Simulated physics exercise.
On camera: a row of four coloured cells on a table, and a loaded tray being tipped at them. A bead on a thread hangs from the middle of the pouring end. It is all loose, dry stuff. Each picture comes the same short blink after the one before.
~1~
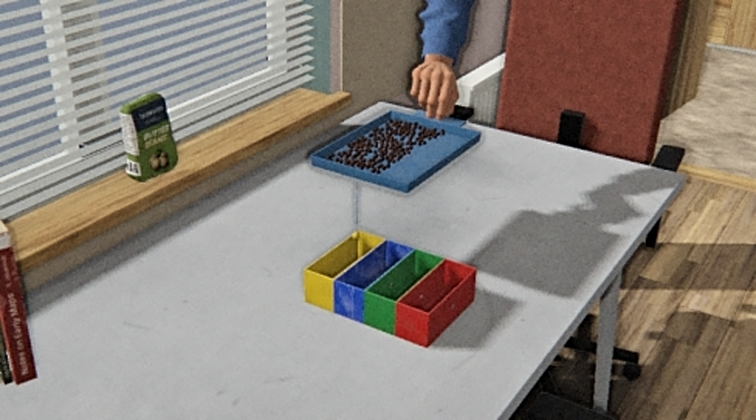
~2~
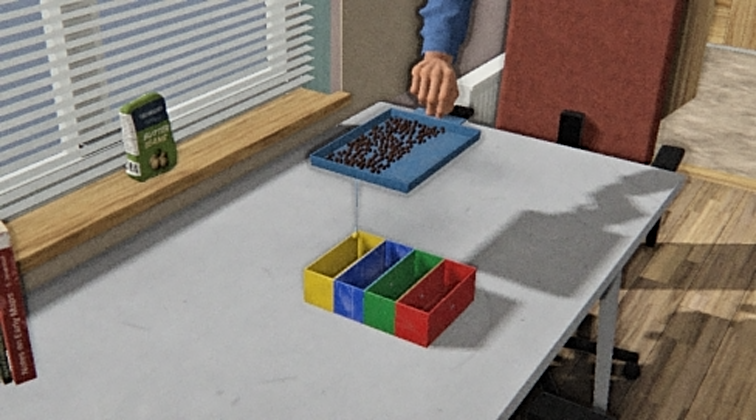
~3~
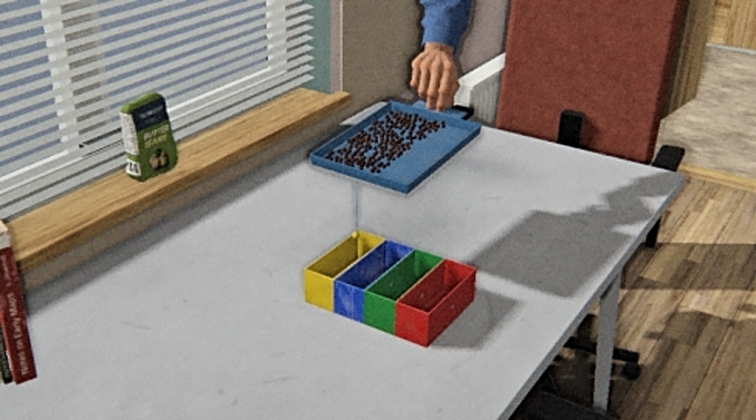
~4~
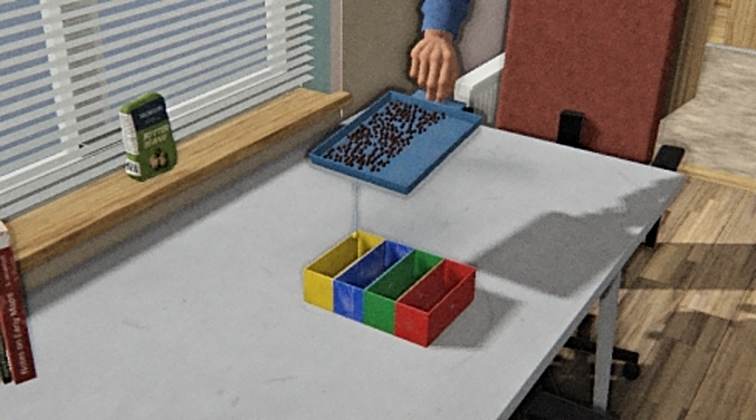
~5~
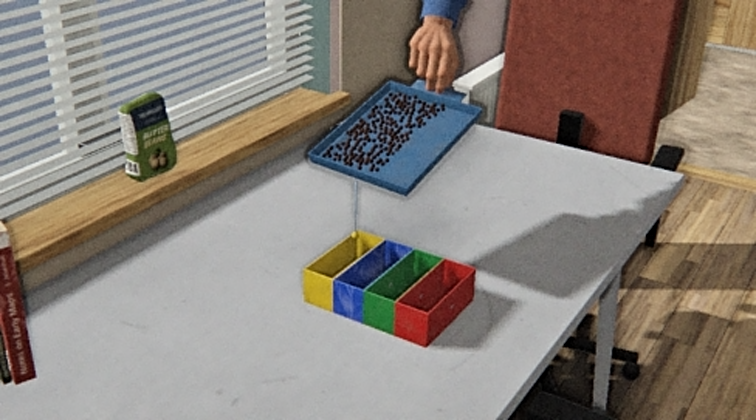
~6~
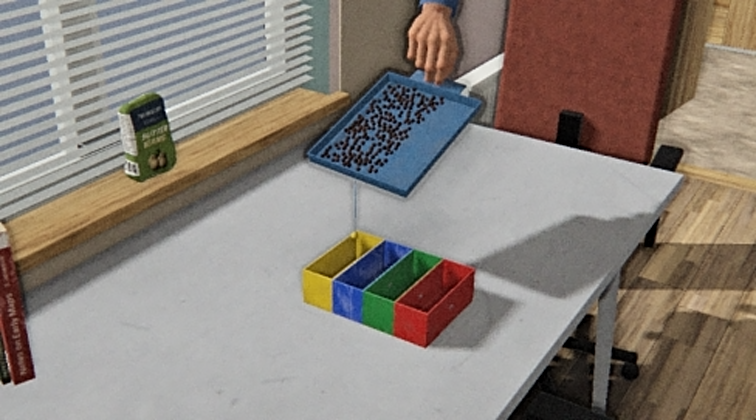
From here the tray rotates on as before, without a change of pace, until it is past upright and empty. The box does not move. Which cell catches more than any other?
The blue one ends fullest.
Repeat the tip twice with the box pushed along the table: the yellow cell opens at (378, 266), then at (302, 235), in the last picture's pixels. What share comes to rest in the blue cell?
The first gives 20 %, the second 10 %.
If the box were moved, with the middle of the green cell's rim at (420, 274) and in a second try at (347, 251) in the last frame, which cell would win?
One: That blue cell. Two: The cell in red.
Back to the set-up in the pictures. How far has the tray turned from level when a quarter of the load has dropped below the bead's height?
Near 110 degrees.
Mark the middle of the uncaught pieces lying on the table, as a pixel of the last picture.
Around (286, 290).
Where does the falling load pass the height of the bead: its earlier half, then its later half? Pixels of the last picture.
First near (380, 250), later near (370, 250).
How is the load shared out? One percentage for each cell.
Yellow cell near 20; blue cell near 40; green cell near 20; red cell near 0.
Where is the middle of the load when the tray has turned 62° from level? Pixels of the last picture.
Around (376, 172).
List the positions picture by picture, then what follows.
The first picture shows corners of the pouring end near (312, 155) and (408, 183), level; middle of the load near (387, 145), allspice berries; bead on its thread near (356, 236); yellow cell near (319, 288); blue cell near (349, 299); green cell near (380, 310); red cell near (412, 322).
The second picture shows corners of the pouring end near (312, 155) and (407, 183), level; middle of the load near (387, 144).
The third picture shows corners of the pouring end near (312, 155) and (407, 184), tipped barely, lowest at the right corner; middle of the load near (387, 140).
The fourth picture shows corners of the pouring end near (311, 154) and (407, 185), tipped a little, lowest at the right corner; middle of the load near (386, 135).
The fifth picture shows corners of the pouring end near (310, 153) and (406, 187), tipped a little, lowest at the right corner; middle of the load near (386, 130).
The sixth picture shows corners of the pouring end near (309, 153) and (405, 189), tipped clearly, lowest at the right corner; middle of the load near (384, 127); yellow cell near (318, 288); blue cell near (348, 299); green cell near (378, 310); red cell near (411, 322).
Shortly afterwards, tray tipped steeply; all but a few on the tray; only a few in the green cell; only a few in the red cell; only a few in the blue cell; only a few in the yellow cell; a little falling or outside the box.
Next, tray tipped past a quarter turn; the bulk on the tray; a little in the green cell; a little in the blue cell; only a few in the red cell; only a few in the yellow cell; only a few falling or outside the box.
Some moments later, tray tipped past a quarter turn; near half in the blue cell; near a quarter in the green cell; near a quarter in the yellow cell; only a few in the red cell; a little falling or outside the box.
In the end, tray tipped past a quarter turn; near half in the blue cell; near a quarter in the green cell; near a quarter in the yellow cell; only a few in the red cell; a little outside the box.
